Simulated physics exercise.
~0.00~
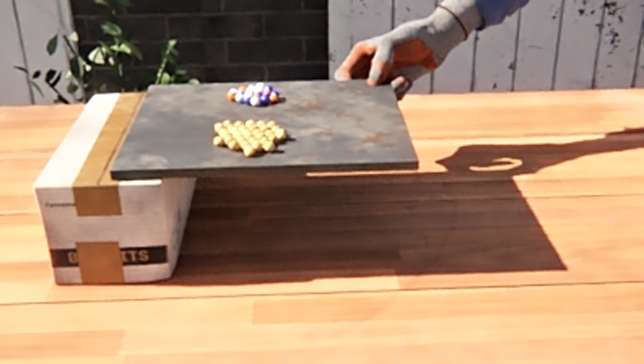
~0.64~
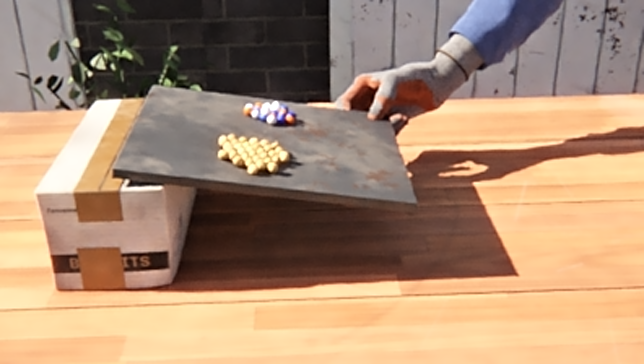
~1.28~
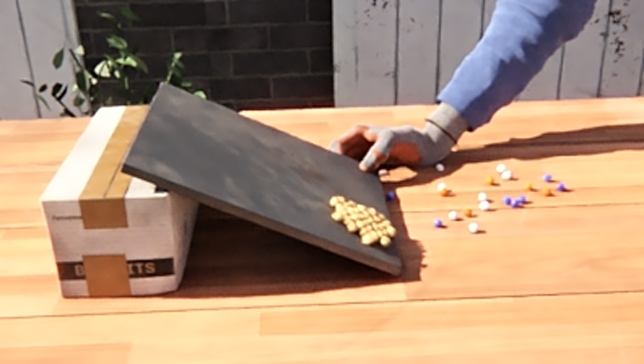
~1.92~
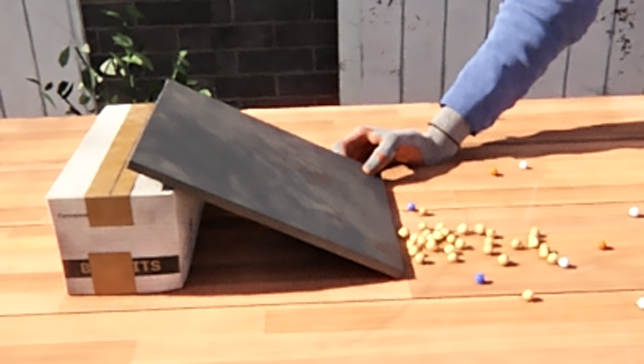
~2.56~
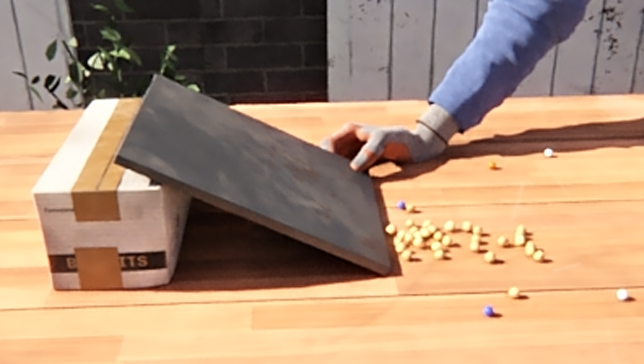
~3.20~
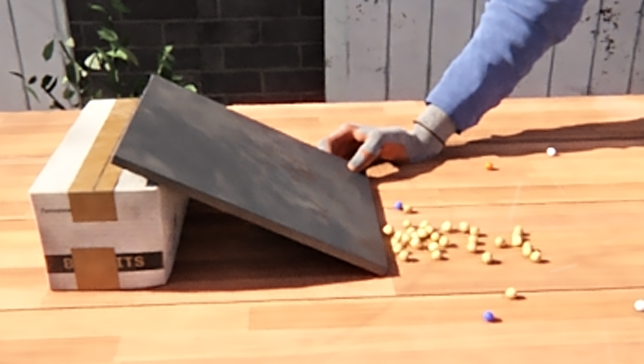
A dark board resting on a cardboard box is lowered at its right end by a gloved hand until it touches the wooden table; the back heap of purple, orange and white beads scatters far right, then the yellow pieces slide off and settle nearer the board.
